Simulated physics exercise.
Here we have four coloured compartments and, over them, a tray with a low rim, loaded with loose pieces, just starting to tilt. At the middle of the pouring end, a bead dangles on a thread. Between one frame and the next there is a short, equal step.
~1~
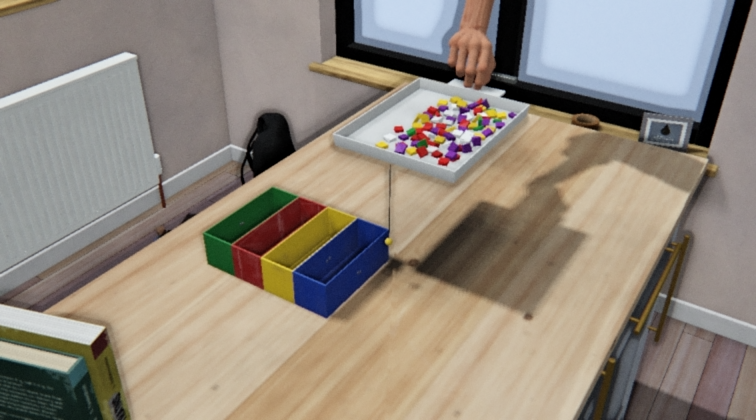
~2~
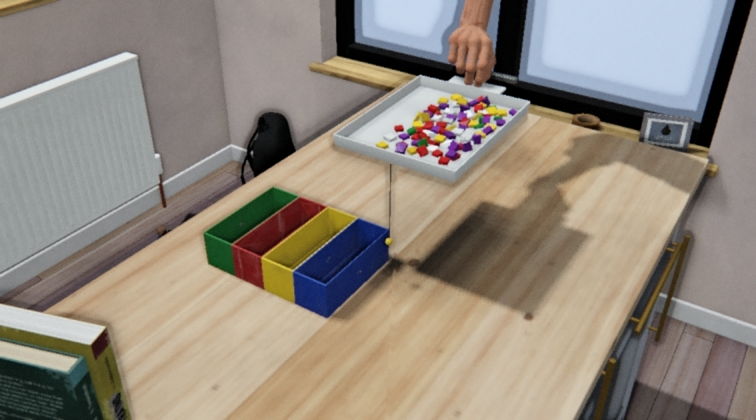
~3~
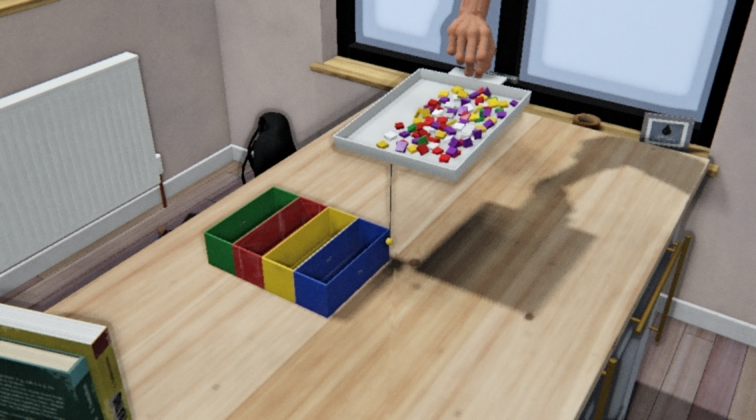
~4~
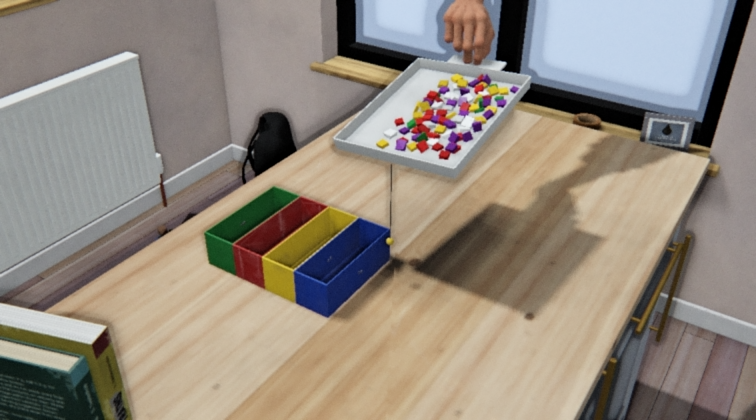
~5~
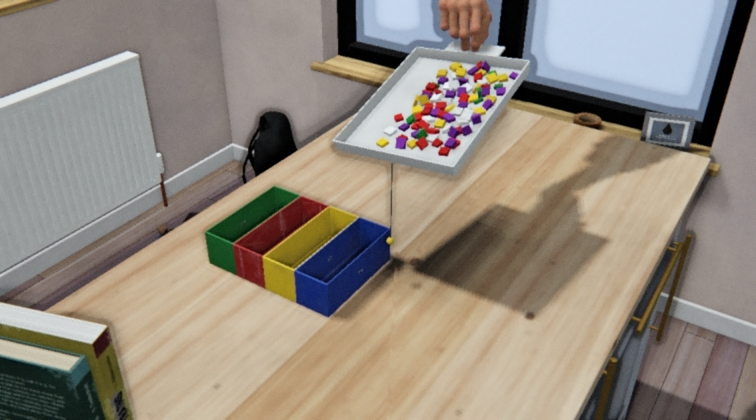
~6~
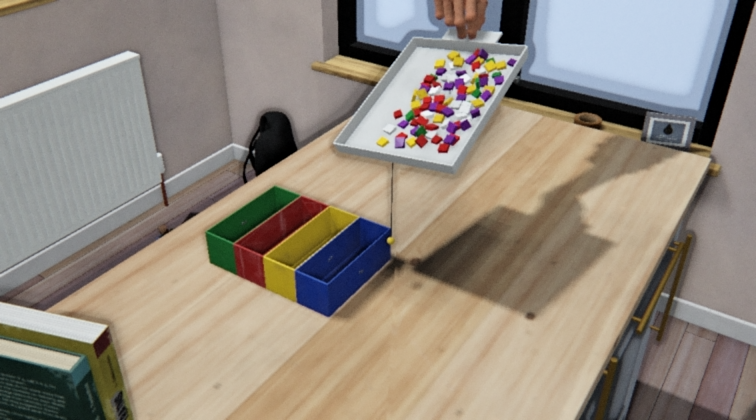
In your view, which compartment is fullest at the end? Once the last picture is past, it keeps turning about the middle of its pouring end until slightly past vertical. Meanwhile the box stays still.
Fullest: The blue compartment.
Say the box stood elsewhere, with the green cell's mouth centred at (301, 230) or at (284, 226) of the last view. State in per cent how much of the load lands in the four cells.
It would be roughly 100 per cent for the first and roughly 100 per cent for the second.
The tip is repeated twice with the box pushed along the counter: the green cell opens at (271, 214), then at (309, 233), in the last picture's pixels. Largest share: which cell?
The first time it is yellow, and the second time it is the red cell.
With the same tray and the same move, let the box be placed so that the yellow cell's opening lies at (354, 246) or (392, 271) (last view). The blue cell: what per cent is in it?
It would be roughly 10 per cent, followed by roughly 0 per cent.
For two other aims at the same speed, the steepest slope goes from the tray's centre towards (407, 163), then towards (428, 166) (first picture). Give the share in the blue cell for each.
In order, 0 in a hundred and 0 in a hundred.
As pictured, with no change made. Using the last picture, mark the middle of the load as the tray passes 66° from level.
Centre estimate: (381, 135).
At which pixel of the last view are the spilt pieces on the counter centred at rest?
Centre, final frame: Roughly (376, 302).
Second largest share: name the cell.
Rank 2: That yellow cell.
Just after the last frame, tray tipped steeply; every one on the tray.
A moment on, tray tipped past a quarter turn; roughly a third on the tray; roughly a quarter in the blue cell; roughly a quarter in the yellow cell; roughly a quarter falling or outside the box.
Further on, tray tipped past a quarter turn; roughly half in the blue cell; roughly a quarter in the yellow cell; roughly a quarter falling or outside the box.
When it is over, tray tipped past a quarter turn; roughly half in the blue cell; roughly a quarter in the yellow cell; not one in the red cell; not one in the green cell; roughly a quarter outside the box.
